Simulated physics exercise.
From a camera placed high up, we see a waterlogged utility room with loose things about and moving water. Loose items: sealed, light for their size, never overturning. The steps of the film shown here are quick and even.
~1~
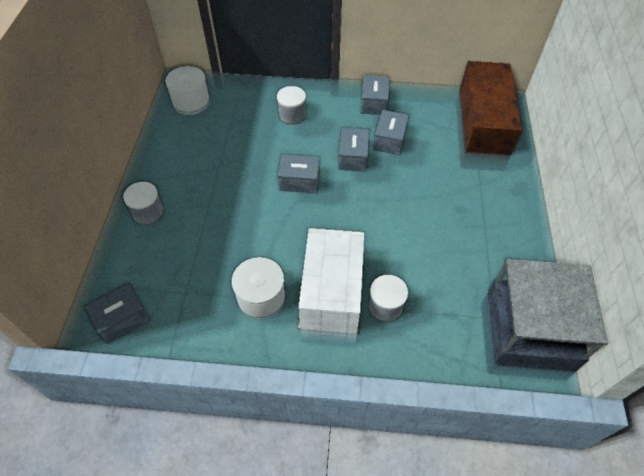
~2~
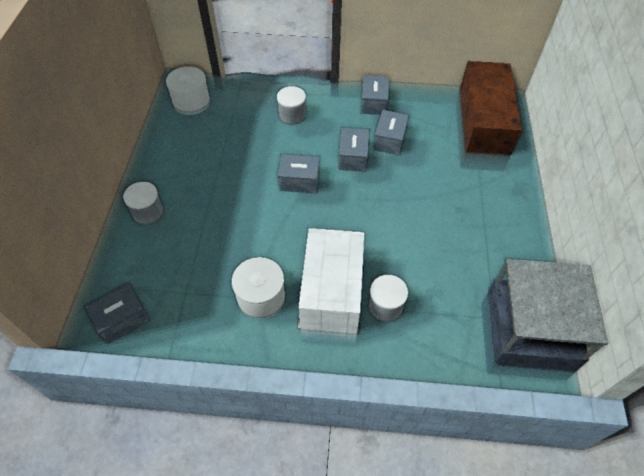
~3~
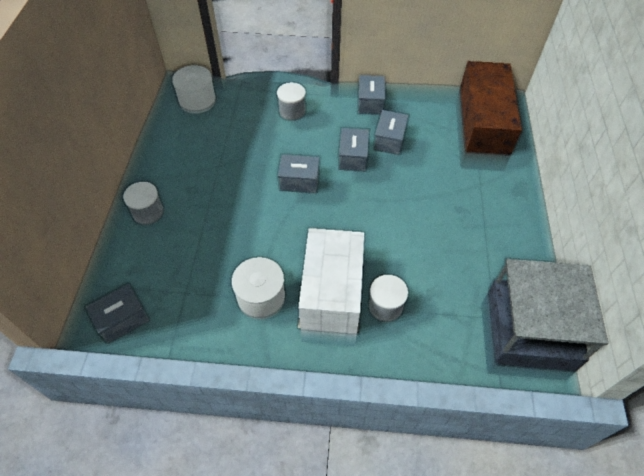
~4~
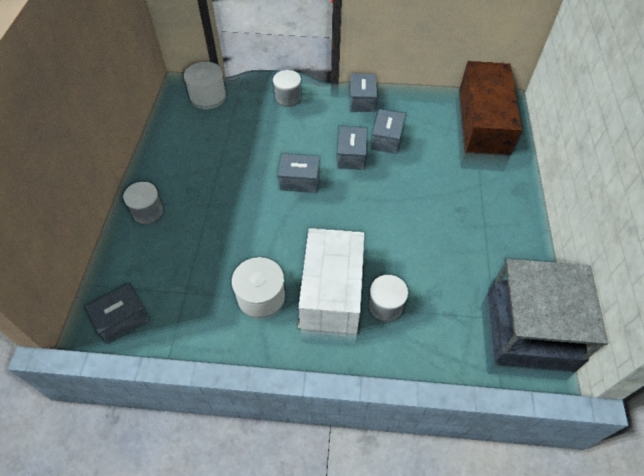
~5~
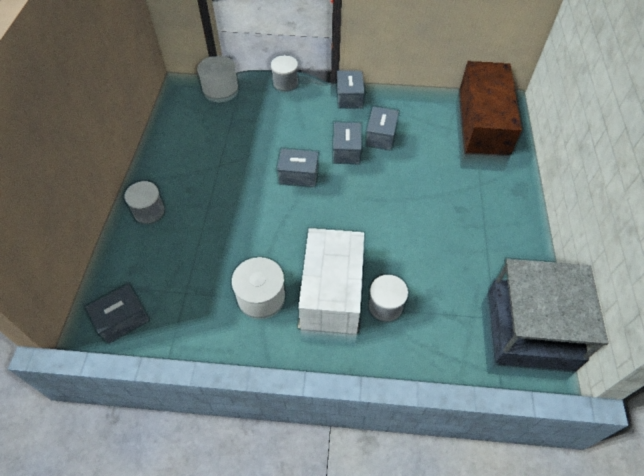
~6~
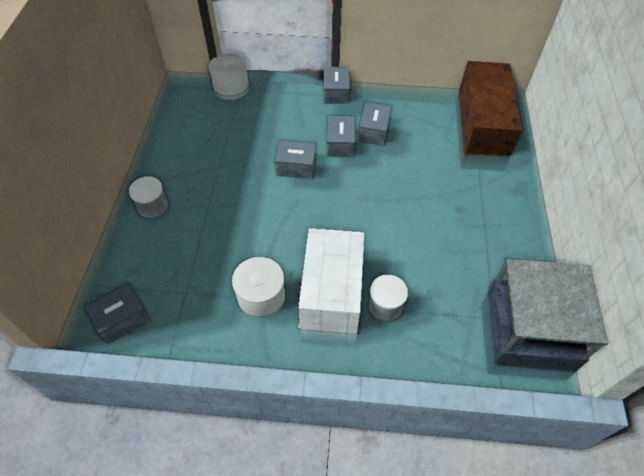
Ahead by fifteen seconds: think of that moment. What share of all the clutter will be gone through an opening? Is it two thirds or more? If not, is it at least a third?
Yes, two thirds or more.
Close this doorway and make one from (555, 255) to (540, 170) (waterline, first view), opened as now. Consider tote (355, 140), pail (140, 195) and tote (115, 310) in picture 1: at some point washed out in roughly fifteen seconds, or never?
For the three items in order: Escaped, contained, contained.
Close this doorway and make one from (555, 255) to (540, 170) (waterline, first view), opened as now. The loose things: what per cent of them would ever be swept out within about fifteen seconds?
Result: 50 per cent.
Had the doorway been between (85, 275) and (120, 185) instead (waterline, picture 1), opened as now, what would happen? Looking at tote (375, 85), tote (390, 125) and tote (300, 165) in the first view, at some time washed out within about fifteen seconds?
Sequentially, I'd put it as not lost, not lost, swept away.
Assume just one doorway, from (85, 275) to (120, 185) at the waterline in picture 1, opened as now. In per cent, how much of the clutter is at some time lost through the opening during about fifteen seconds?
Roughly 70 in a hundred.
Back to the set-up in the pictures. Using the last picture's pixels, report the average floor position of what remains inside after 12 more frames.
Somewhere near (235, 250) in the last view.
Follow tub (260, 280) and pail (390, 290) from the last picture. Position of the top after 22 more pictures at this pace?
The first should be around (252, 202) and the second around (367, 222).
A moment on, 3 of 10 are out; 7 afloat.
Next, 6 of 10 are out; 4 afloat.
Later, 6 of 10 are out; 4 afloat.
In the end, 7 of 10 are out; 3 afloat.
